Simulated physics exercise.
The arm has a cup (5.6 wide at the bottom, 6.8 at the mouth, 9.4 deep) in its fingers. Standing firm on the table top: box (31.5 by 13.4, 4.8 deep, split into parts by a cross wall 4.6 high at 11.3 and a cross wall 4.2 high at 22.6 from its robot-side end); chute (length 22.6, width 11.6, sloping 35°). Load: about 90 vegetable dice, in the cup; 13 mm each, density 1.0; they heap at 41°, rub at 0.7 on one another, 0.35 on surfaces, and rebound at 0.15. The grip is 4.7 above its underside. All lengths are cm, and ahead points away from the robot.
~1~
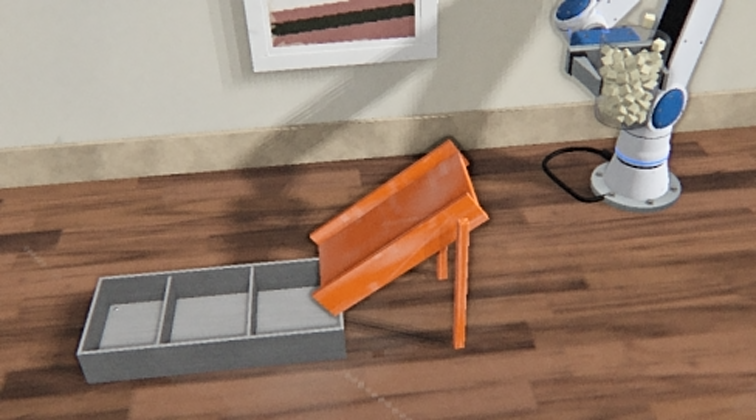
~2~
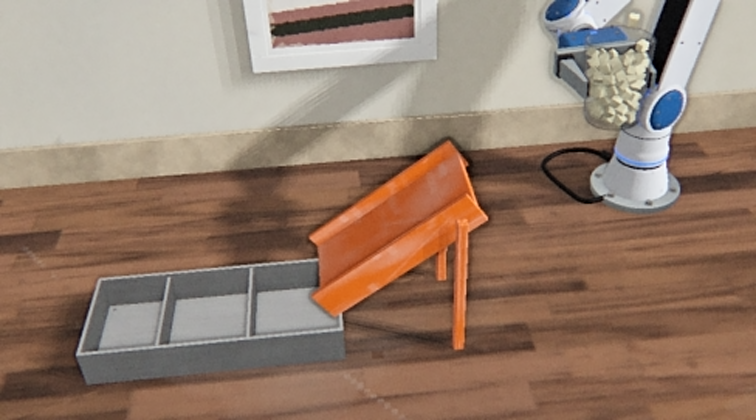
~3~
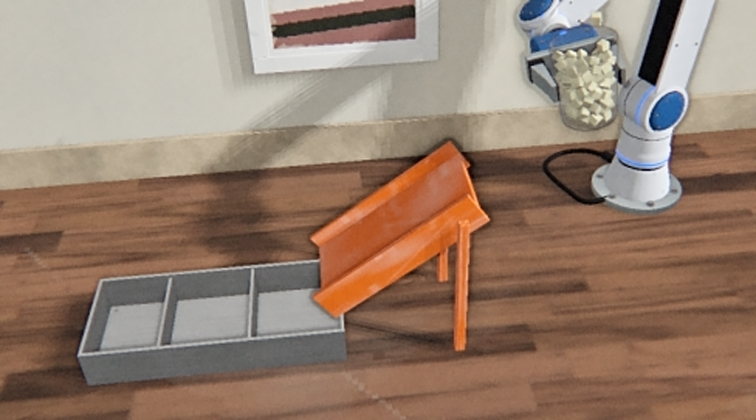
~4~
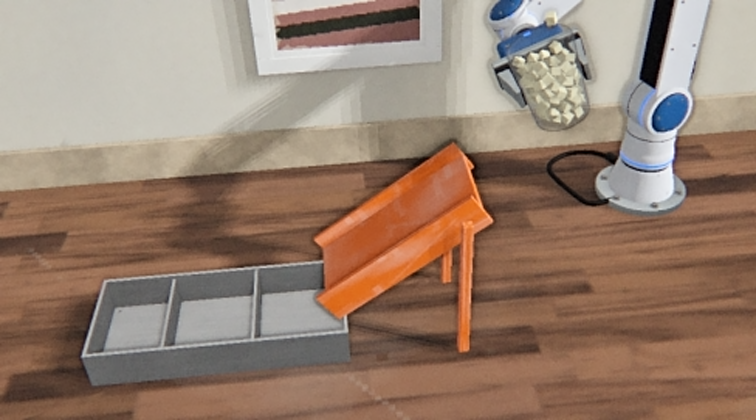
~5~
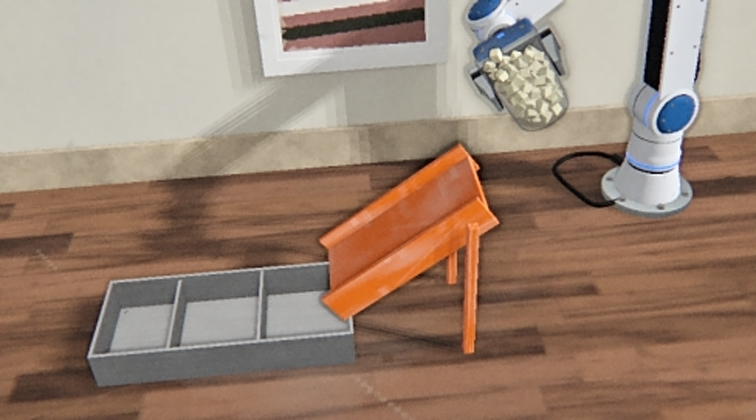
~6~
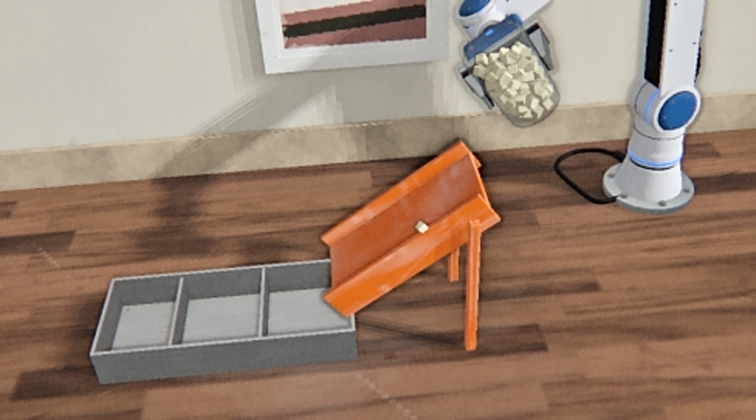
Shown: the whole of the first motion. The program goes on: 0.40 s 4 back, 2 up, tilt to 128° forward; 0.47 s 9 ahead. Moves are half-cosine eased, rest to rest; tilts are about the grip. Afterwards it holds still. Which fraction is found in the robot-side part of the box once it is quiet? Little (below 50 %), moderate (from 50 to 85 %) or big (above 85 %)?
In the robot-side part of the box the share is moderate, from 50 to 85 %.
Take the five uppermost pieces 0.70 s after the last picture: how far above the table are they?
Roughly 30 cm.
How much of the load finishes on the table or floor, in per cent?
Roughly 35 per cent.
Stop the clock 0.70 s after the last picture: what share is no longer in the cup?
Near 90 per cent so far.
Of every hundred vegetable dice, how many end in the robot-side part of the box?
Roughly 65 per cent.
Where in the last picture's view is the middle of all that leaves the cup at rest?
At about (294, 323).
Then, 0.35 s on, tilted 124° forward, highest piece 40 above the table; 88 in the cup, 1 on the table or floor, 2 on the chute or in flight.
Then, 0.70 s on, tilted 128° forward, highest piece 31 above the table; 30 on the table or floor, 7 in the cup, 54 on the chute or in flight.
Then, 1.07 s on, tilted 128° forward, highest piece 3 above the table; 58 in the robot-side part, 33 on the table or floor.
Then, 2.12 s on, tilted 128° forward, highest piece 3 above the table; 58 in the robot-side part, 33 on the table or floor.
In the end, 58 in the robot-side part, 33 on the table or floor. That is 64 % in the robot-side part of the box.
